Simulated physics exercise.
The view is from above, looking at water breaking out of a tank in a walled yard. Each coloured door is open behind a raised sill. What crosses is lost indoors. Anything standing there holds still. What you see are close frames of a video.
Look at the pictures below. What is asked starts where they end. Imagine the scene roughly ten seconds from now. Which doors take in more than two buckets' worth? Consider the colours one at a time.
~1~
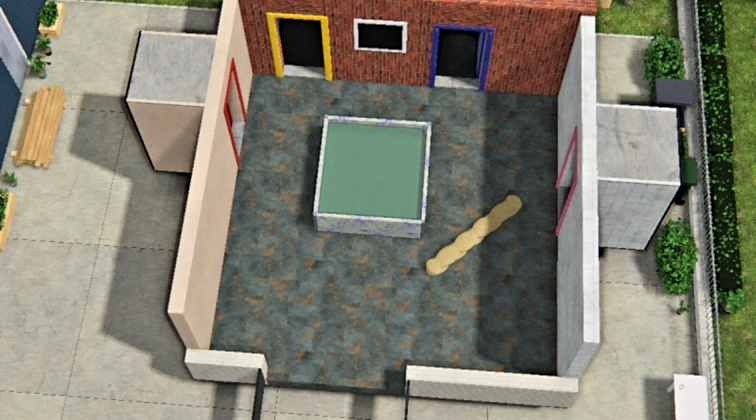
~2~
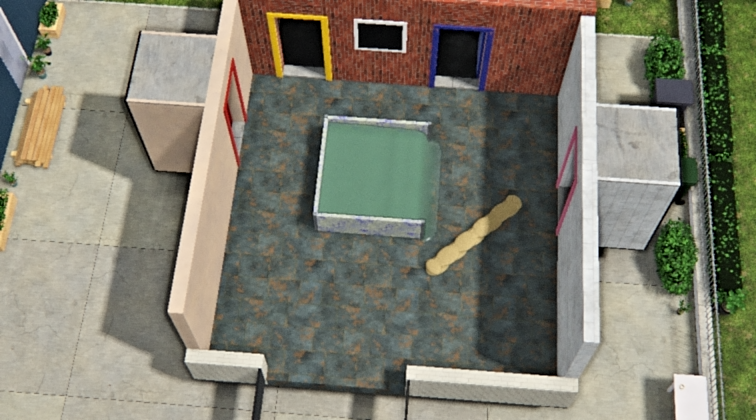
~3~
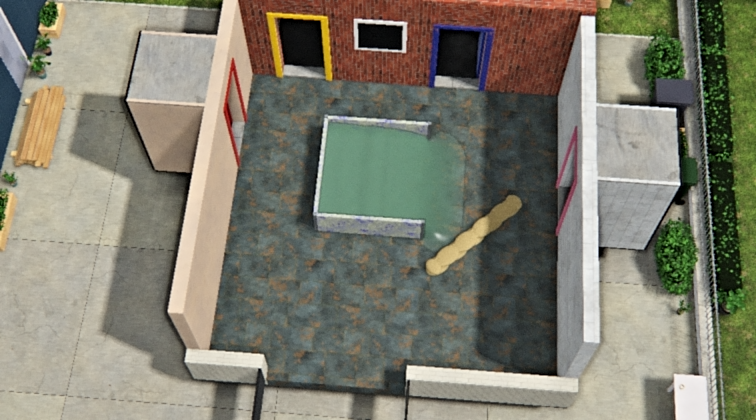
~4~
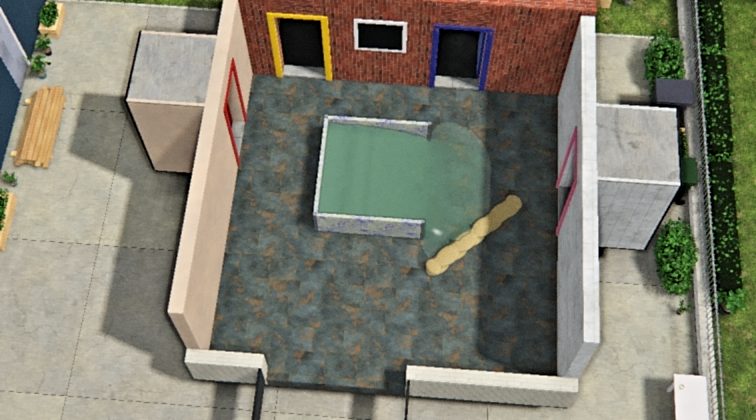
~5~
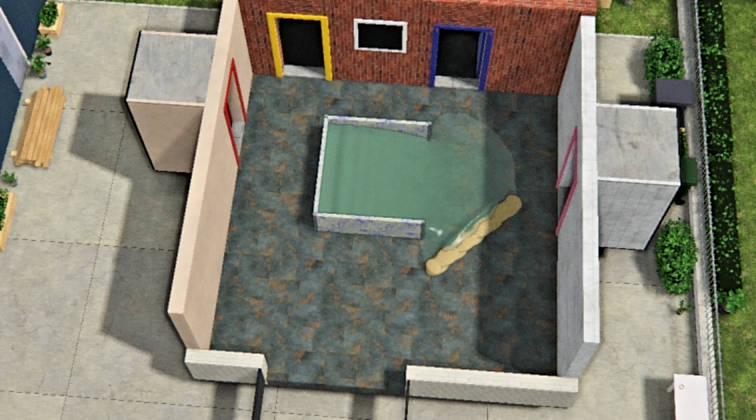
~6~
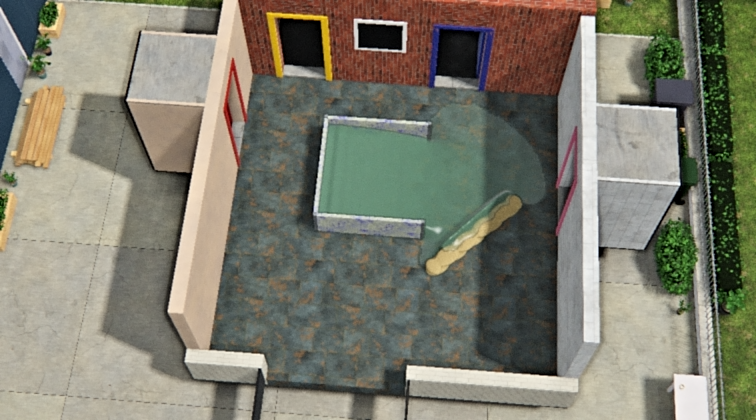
The pink door does; the red door does; the yellow door does; the blue door does.
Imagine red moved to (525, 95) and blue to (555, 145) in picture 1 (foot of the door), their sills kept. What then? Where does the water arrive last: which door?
It's the yellow-painted one.
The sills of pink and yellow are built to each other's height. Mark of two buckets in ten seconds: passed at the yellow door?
As I read it, the yellow door remains within limits.
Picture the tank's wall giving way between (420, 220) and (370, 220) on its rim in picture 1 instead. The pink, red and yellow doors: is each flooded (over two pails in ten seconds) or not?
I reckon the pink keeps within bounds, the red keeps within bounds too, and the yellow keeps within bounds.
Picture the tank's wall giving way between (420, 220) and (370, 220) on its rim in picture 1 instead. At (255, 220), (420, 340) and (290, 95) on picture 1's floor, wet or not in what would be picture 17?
Sequence: Spared / wetted / spared.
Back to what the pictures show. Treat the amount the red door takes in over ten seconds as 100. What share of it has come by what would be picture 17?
My guess is about 0 %.
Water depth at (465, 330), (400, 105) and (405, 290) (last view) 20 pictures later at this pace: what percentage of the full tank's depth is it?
Some 2, 12 and 2 in a hundred.
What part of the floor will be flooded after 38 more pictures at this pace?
About 80 per cent.
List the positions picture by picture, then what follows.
In the first picture, the water tank at (374, 170) is whole and still.
In the second picture, the front is at (426, 238), out from the gap at (424, 184).
In the third picture, water pours out at (424, 184) and has run to (438, 248).
In the fourth picture, water pours out at (424, 184) and has run to (455, 126).
In the fifth picture, water pours out at (424, 185) and has run to (508, 154).
In the sixth picture, water pours out at (424, 185) and has run to (535, 158).
A moment on, water covers 25 % of the floor; the pink door under two buckets in, the red door not reached, the yellow door not reached, the blue door wet at the sill, nothing in.
Next, water covers 35 % of the floor; the pink door over two buckets in, the red door not reached, the yellow door not reached, the blue door wet at the sill, nothing in.
Then, water covers 50 % of the floor; the pink door far over two buckets in, the red door not reached, the yellow door not reached, the blue door under two buckets in.
Later, water covers 80 % of the floor; the pink door far over two buckets in, the red door over two buckets in, the yellow door under two buckets in, the blue door over two buckets in.
In the end, water covers 95 % of the floor; the pink door far over two buckets in, the red door over two buckets in, the yellow door over two buckets in, the blue door far over two buckets in.
